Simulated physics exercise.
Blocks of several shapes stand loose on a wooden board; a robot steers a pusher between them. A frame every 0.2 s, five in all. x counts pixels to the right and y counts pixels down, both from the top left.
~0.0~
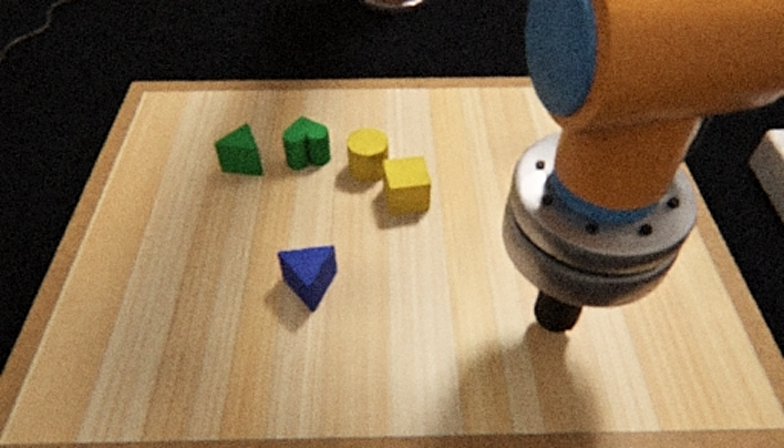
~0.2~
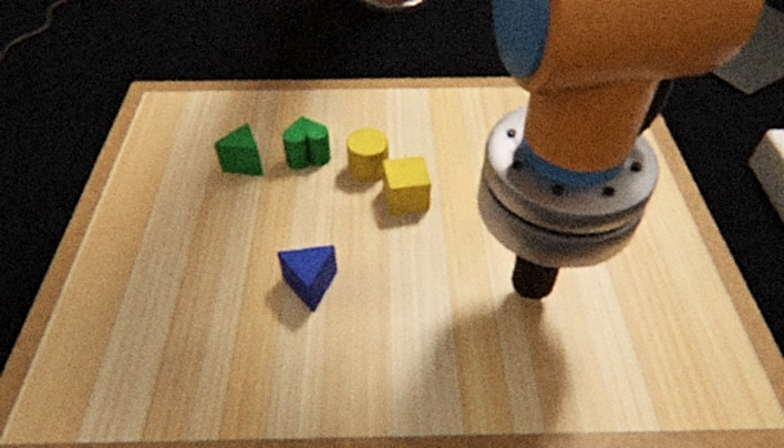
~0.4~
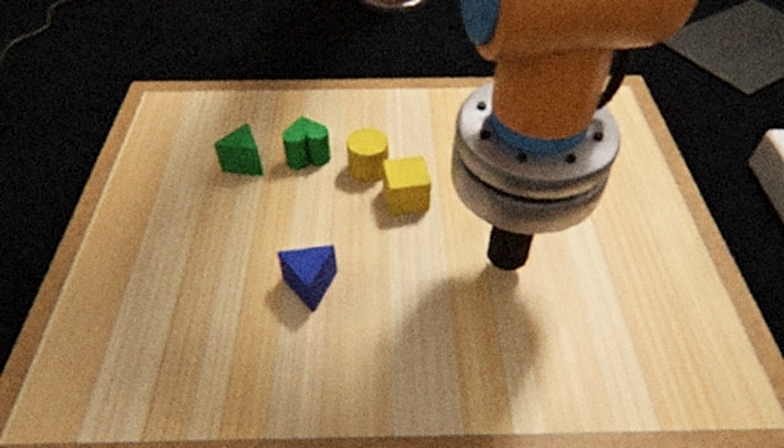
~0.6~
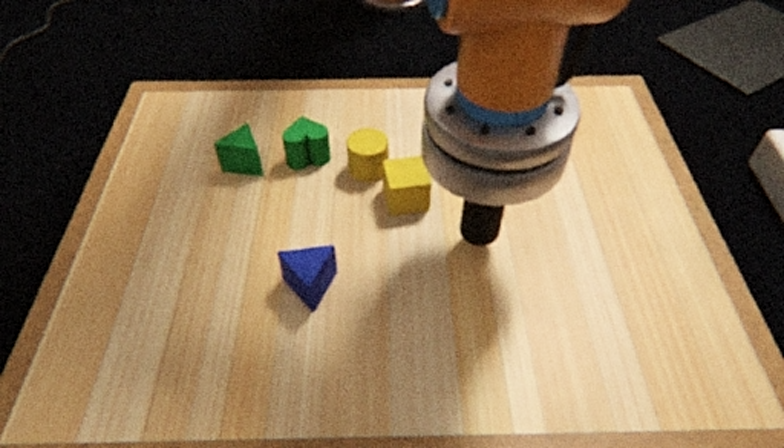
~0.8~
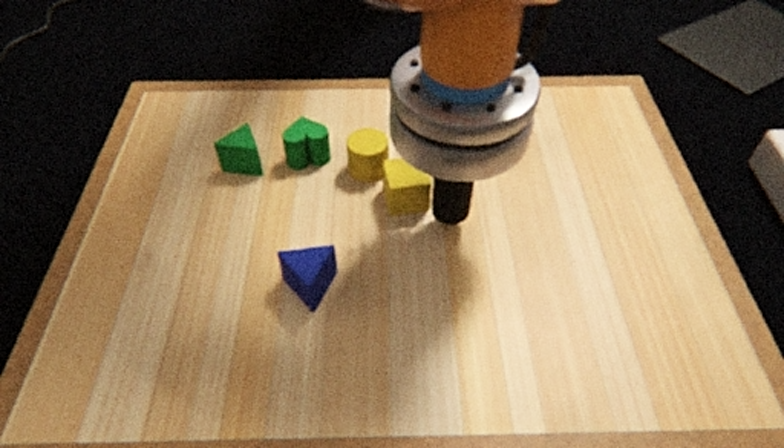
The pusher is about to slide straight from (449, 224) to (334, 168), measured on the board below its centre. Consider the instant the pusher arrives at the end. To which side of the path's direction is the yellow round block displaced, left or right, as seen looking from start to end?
It's going to go right.
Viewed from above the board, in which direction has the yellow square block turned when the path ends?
Verdict: Counterclockwise.
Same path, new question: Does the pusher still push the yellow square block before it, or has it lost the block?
The block stays ahead.
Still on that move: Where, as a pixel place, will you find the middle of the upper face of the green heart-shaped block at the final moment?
(272, 120)
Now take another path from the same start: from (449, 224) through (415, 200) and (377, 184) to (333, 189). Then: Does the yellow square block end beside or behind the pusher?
I'd say no.
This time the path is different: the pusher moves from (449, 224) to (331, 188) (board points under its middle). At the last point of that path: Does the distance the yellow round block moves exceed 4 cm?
Yes, that is how it ends up.
The first path, step by step. One third of the way, pusher (409, 190); yellow round block (355, 133); yellow square block (370, 159), turned 15° anticlockwise.
Two thirds of the way, pusher (370, 171); green heart-shaped block (291, 123), turned 60° anticlockwise; yellow round block (331, 115); yellow square block (330, 145), turned 30° anticlockwise.
At the end, pusher (333, 154); green triangle not moved; green heart-shaped block (272, 120), turned 30° anticlockwise; yellow round block (328, 112); yellow square block (293, 139), turned 70° anticlockwise.
